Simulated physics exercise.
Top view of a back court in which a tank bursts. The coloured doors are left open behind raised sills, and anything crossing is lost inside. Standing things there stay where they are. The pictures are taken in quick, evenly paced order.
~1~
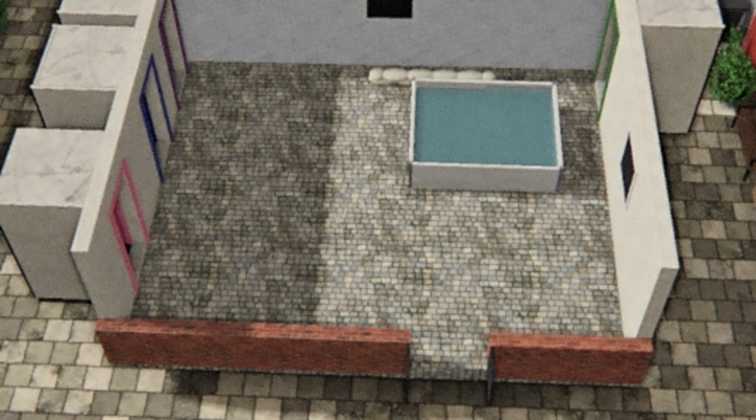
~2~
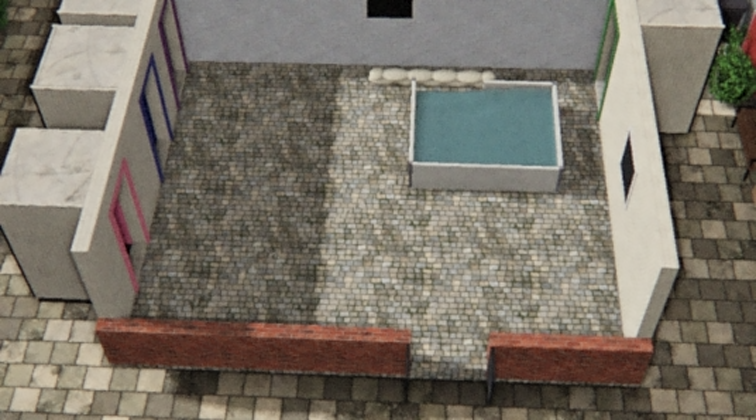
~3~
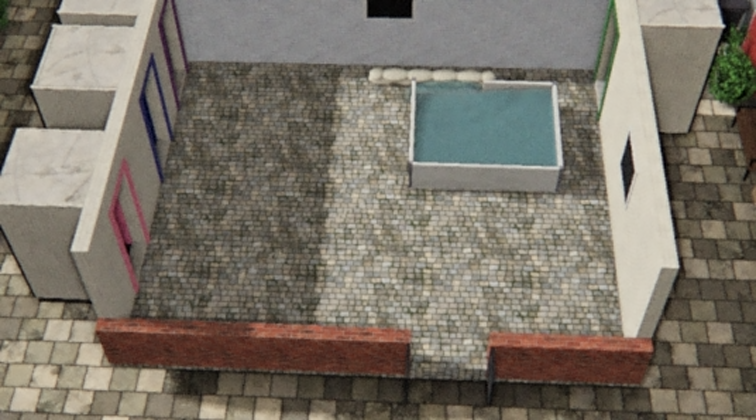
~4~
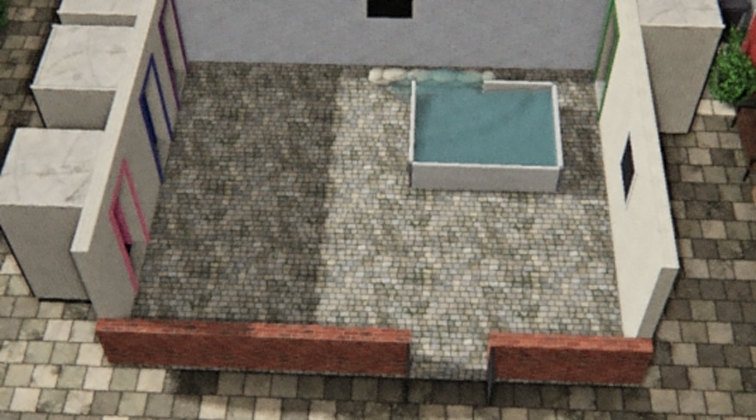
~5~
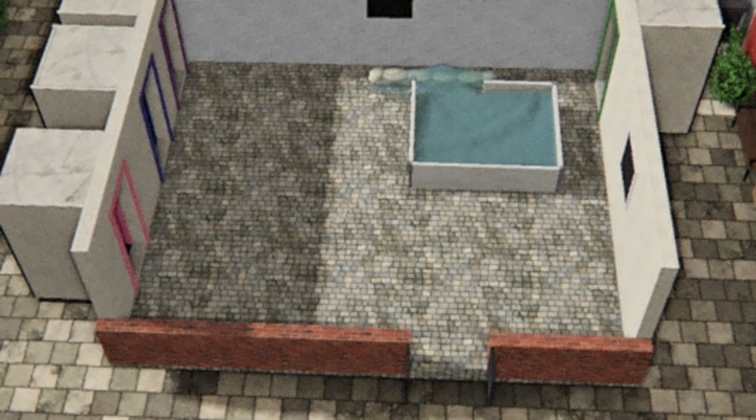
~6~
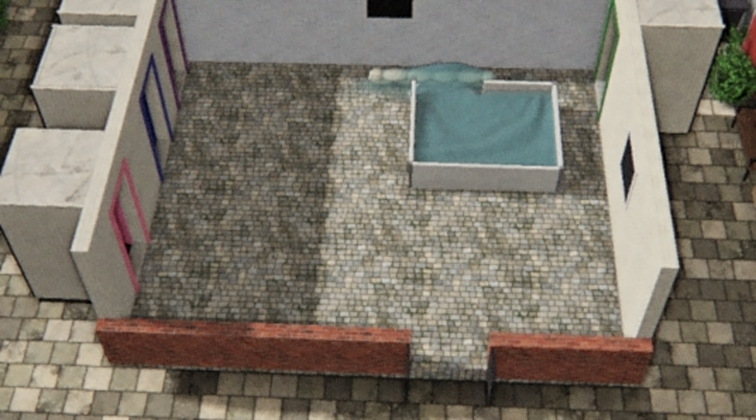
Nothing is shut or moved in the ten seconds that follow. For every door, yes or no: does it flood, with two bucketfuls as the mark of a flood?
Pink door: No, purple door: Yes, green door: Yes, blue door: Yes.
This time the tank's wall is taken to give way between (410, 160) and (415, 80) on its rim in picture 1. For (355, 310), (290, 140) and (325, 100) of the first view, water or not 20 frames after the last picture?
Taken in turn they're unwetted, swamped and swamped.
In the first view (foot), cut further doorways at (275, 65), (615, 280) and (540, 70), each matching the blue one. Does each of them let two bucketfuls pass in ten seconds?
In that order: Takes less, is under, passes that mark.
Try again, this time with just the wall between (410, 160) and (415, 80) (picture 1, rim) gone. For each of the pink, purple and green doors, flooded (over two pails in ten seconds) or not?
The pink door tops the limit, the purple door tops the limit and the green door remains within the limit.
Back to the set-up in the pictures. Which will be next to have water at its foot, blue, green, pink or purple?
That's the green-painted one.
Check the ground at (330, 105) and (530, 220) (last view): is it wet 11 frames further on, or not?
First spot soaked, second spot spared.
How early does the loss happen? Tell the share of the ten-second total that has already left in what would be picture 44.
Something close to 80 percent by that point.
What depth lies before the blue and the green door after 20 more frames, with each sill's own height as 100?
I'd say around 220 and 210 in a hundred.
A moment on, water covers 15 % of the floor; the pink door not reached, the purple door not reached, the green door wet at the sill, nothing in, the blue door not reached.
Next, water covers 25 % of the floor; the pink door not reached, the purple door not reached, the green door under two buckets in, the blue door not reached.
Then, water covers 40 % of the floor; the pink door not reached, the purple door over two buckets in, the green door far over two buckets in, the blue door under two buckets in.
Later, water covers 55 % of the floor; the pink door wet at the sill, nothing in, the purple door far over two buckets in, the green door far over two buckets in, the blue door over two buckets in.
In the end, water covers 75 % of the floor; the pink door wet at the sill, nothing in, the purple door far over two buckets in, the green door far over two buckets in, the blue door over two buckets in.
